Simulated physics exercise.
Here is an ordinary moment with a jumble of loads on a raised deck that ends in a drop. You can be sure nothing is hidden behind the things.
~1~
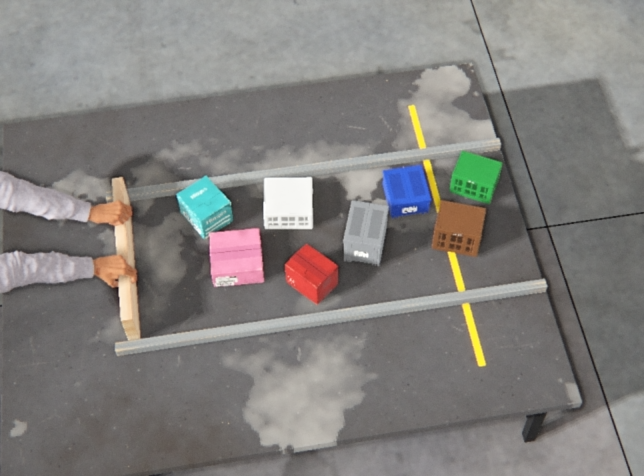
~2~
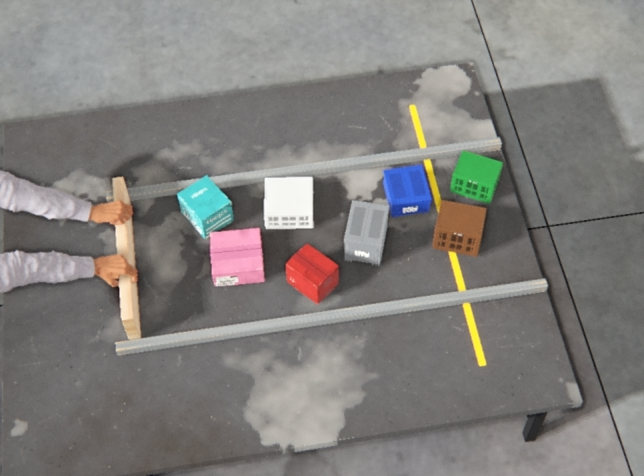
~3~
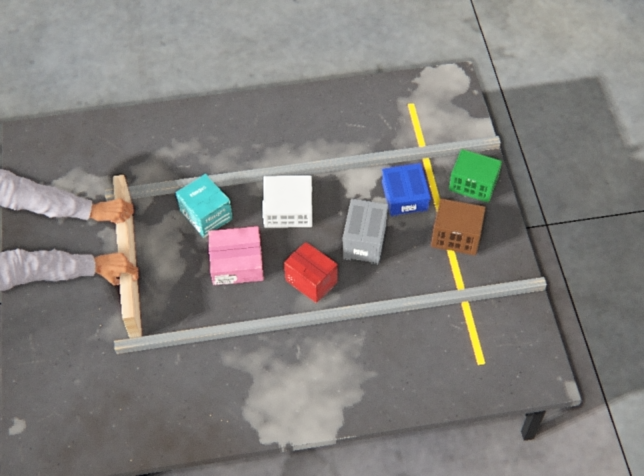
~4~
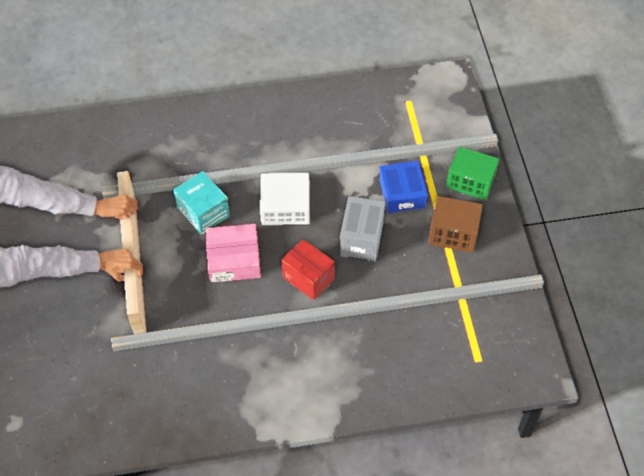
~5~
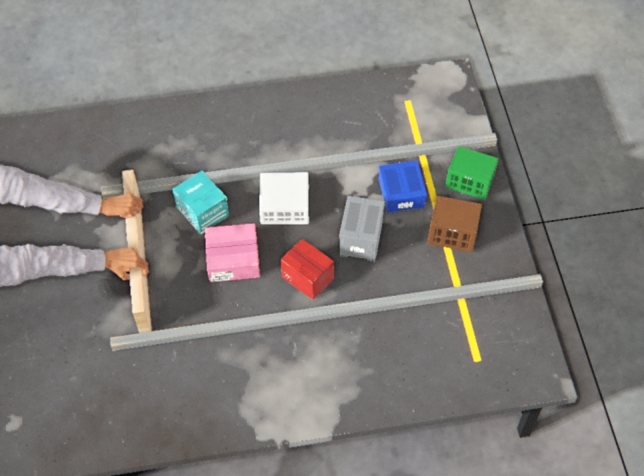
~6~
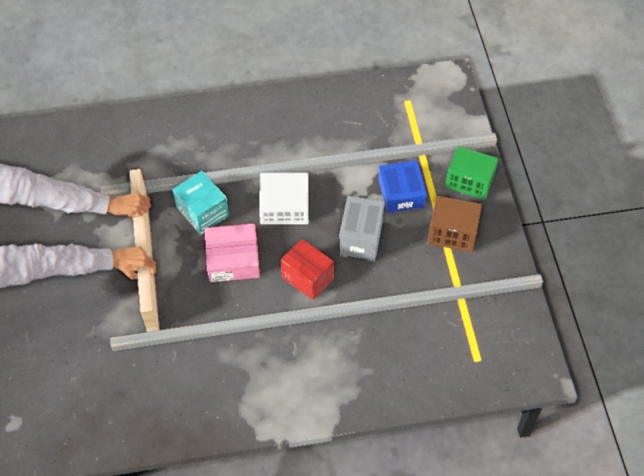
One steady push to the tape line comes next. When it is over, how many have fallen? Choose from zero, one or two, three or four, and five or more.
When it is over, three or four have fallen.
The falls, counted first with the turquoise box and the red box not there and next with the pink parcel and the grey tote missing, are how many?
The counts: 2 and 2.
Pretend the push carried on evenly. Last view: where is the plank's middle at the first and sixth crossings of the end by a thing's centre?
The first one at (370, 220), the next at (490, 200).
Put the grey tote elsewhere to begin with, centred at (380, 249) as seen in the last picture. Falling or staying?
Started there, the object is not lost.
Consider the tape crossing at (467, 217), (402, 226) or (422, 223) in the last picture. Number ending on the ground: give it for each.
Going through each try, you'd get 5, 1 and 3.
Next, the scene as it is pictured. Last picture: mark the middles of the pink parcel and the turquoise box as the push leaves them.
Roughly (465, 214), and the other roughly (449, 176).
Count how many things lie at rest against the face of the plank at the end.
It's 3.
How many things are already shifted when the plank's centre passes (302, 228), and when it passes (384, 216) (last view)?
The first number is 5, the next one 8.
Soon after, none off yet; green crate at rest near (472, 173); brown crate at rest near (455, 224); blue tote at rest near (402, 187).
After that, none off yet; green crate at rest near (472, 173); brown crate at rest near (455, 224); blue tote displaced a little near (407, 186).
And then, none off yet; green crate tilting a little near (518, 163); brown crate displaced about its own width near (494, 213); blue tote displaced well along near (477, 177).
In the end, the number that fall off is three or four; gone, blue tote, brown crate and green crate.
